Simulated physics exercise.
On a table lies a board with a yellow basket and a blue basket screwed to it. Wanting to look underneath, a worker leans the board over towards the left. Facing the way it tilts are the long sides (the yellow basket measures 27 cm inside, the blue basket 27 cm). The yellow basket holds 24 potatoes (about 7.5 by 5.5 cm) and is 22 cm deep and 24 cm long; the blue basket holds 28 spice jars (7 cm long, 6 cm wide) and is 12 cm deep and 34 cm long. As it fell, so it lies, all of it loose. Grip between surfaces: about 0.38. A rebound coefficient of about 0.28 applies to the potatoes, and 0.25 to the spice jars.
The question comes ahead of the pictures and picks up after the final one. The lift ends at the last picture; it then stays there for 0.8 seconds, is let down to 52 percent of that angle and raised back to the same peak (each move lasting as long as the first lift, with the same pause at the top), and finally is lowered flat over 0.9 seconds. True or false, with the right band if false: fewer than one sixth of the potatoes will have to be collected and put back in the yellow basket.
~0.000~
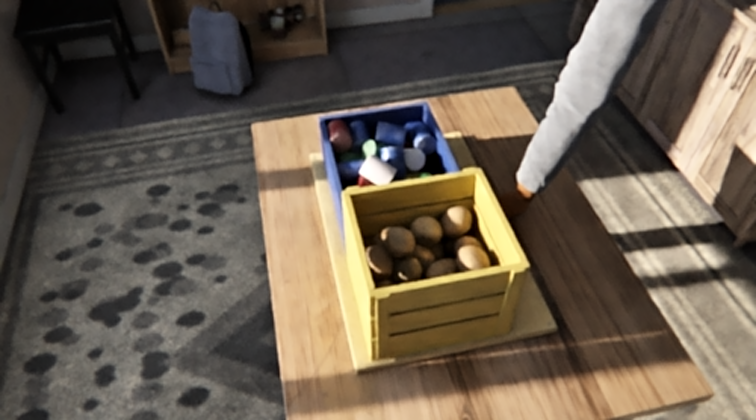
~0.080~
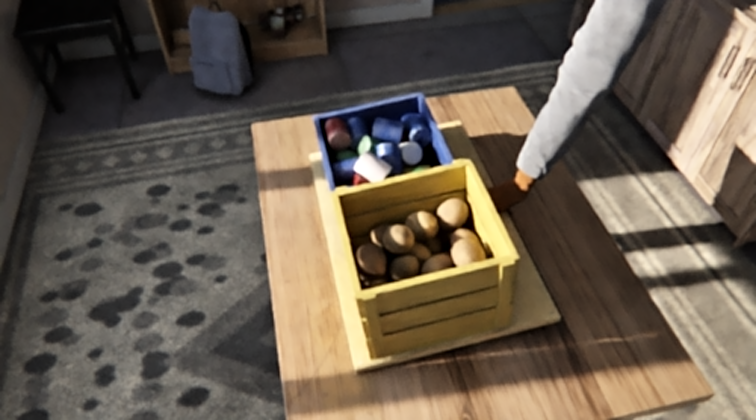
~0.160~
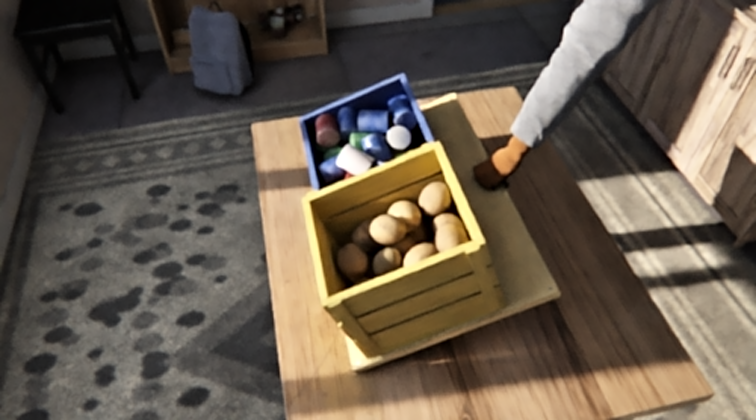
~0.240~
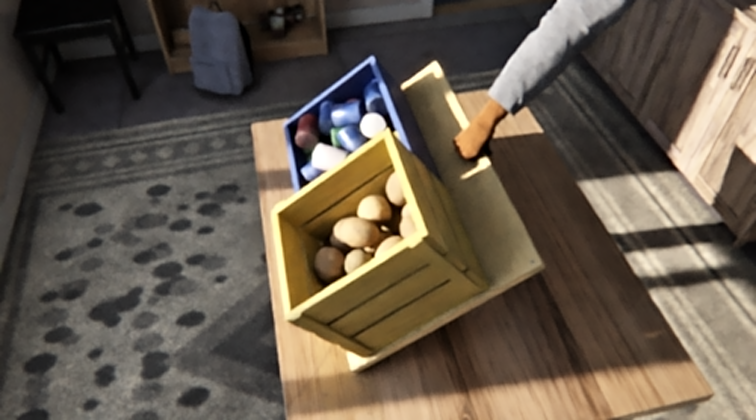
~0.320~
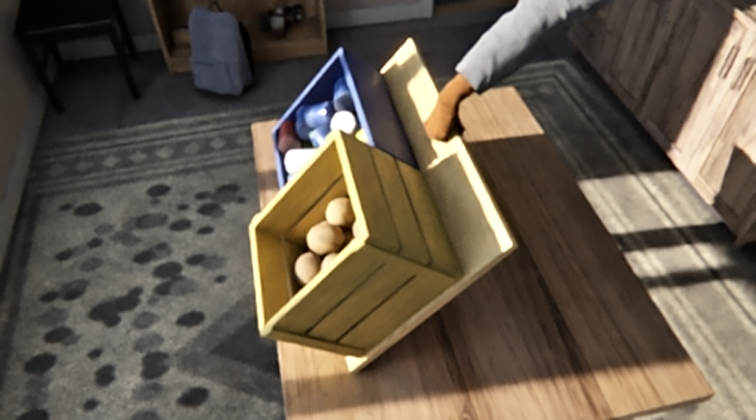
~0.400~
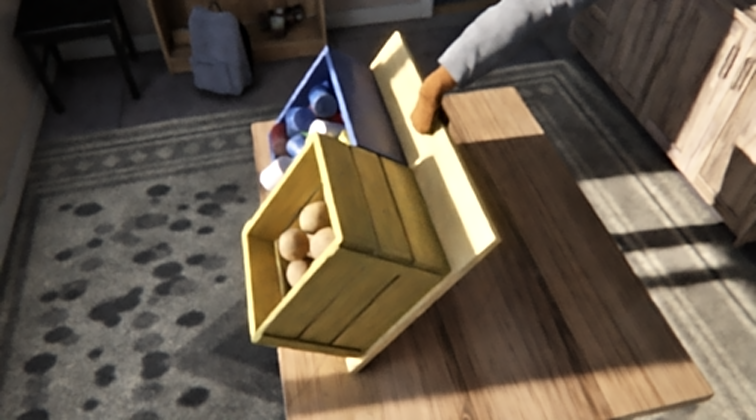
True.
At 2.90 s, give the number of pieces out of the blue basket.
Out so far from the blue basket: Around 5.
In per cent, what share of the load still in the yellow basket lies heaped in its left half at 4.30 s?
Roughly 60%.
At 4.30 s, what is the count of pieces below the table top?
Roughly 5 in all.
After 1.02 s, tilt 54°; 0 of 24 out of the yellow basket and 2 of 28 out of the blue basket.
After 1.81 s, tilt 42°; 0 of 24 out of the yellow basket and 5 of 28 out of the blue basket.
After 2.90 s, tilt 52°; 0 of 24 out of the yellow basket and 5 of 28 out of the blue basket.
Outcome (at 4.30 s), 0 of 24 out of the yellow basket and 5 of 28 out of the blue basket. Asked share, 0 of 24, 0 per cent.
